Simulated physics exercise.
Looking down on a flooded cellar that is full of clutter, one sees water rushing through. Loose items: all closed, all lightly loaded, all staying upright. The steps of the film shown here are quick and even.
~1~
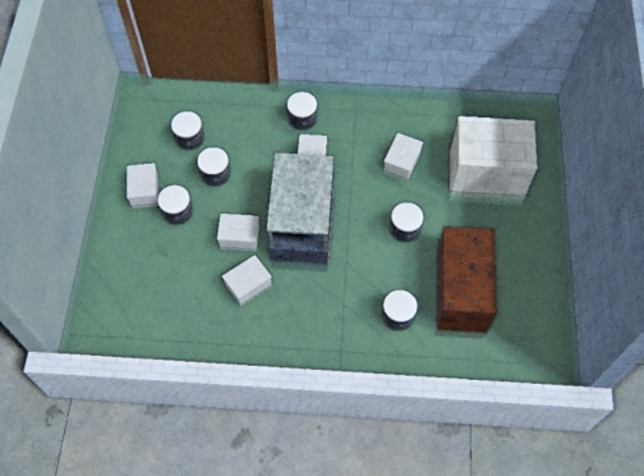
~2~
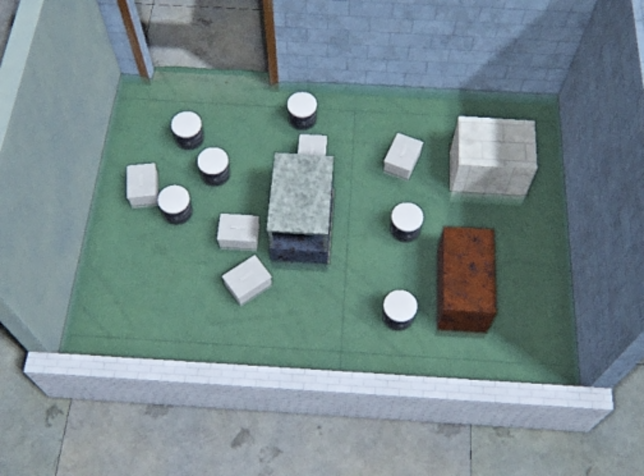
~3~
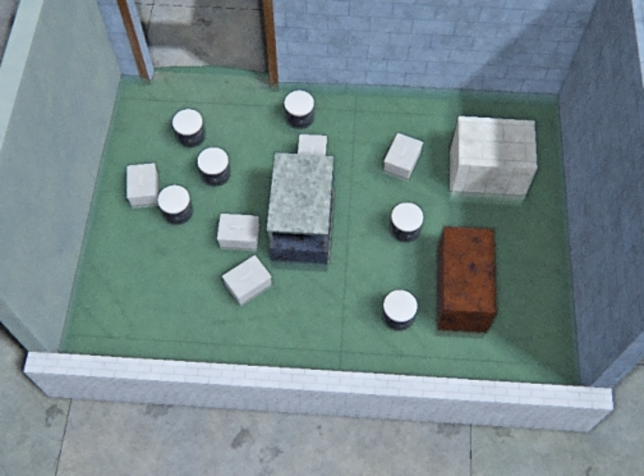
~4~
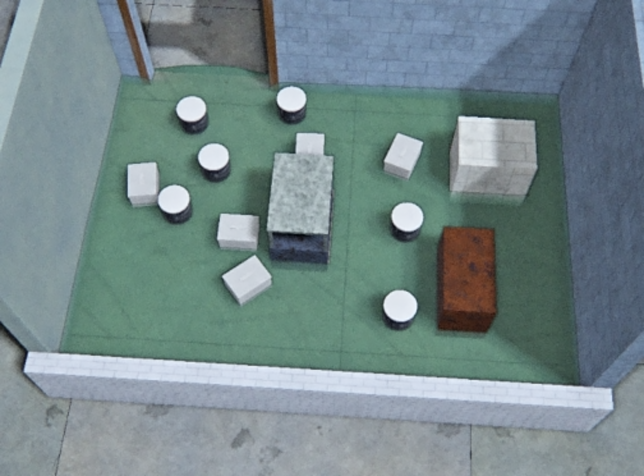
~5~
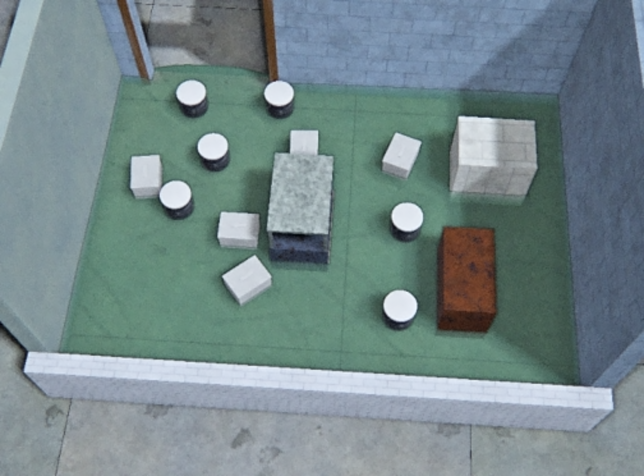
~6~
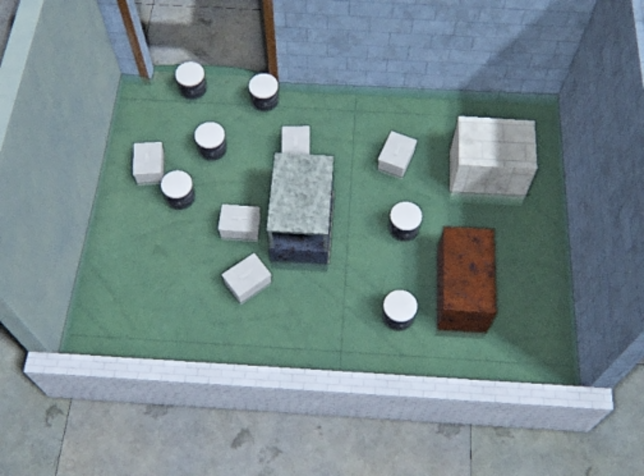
Round, white-topped containers and pale boxes drift across the green surface of a walled room, seen from high above by a still camera. They sit scattered around a grey block at centre, with a large whitish block and a rusty-brown one at right. The brown door at upper left opens first, then the two rear containers slide towards the gap, and several nearby pieces shift slightly while the large blocks stay put.
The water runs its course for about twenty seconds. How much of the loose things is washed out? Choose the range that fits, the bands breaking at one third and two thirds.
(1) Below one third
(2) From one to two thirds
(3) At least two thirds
(3) At least two thirds.
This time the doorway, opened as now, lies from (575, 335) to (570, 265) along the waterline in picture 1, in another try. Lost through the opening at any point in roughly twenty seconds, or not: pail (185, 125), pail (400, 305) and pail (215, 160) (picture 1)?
Taking each in turn, I'd say stuck within, carried off and stuck within.
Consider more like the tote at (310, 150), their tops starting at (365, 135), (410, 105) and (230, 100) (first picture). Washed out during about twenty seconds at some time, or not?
In turn: Yes, through, through.
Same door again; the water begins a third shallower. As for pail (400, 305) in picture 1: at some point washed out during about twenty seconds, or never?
That one is never lost.
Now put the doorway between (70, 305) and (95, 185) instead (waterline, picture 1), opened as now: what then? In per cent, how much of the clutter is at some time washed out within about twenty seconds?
90 per cent or so.
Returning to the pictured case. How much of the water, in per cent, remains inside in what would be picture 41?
Roughly 46 percent.
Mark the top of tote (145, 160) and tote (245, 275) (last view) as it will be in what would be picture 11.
They end up at about pixels (156, 91) and (232, 220).
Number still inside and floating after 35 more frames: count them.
Exactly 1 of them.
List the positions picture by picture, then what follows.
The first picture shows a pail at (186, 124) floats; a pail at (302, 104) floats; 0 of 11 have shifted.
The second picture shows a pail at (186, 124) floats; a pail at (302, 104) floats; 0 of 11 have shifted.
The third picture shows a pail at (187, 121) floats, close to its start; a pail at (299, 103) floats, close to its start; 1 of 11 have shifted.
The fourth picture shows a pail at (191, 108), afloat, close to its start; a pail at (291, 98), afloat, close to its start; 3 of 11 have shifted.
The fifth picture shows a pail at (191, 92) floats, a stride from its start; a pail at (279, 93) floats, a stride from its start; 6 of 11 have shifted.
The sixth picture shows a pail at (190, 73), afloat, a stride from its start; a pail at (263, 85), afloat, a stride from its start; 8 of 11 have shifted.
A moment on, 3 of 11 are out; 8 afloat.
Next, 8 of 11 are out; 3 afloat.
Later, 10 of 11 are out; 1 afloat.
In the end, 10 of 11 are out; 1 afloat.
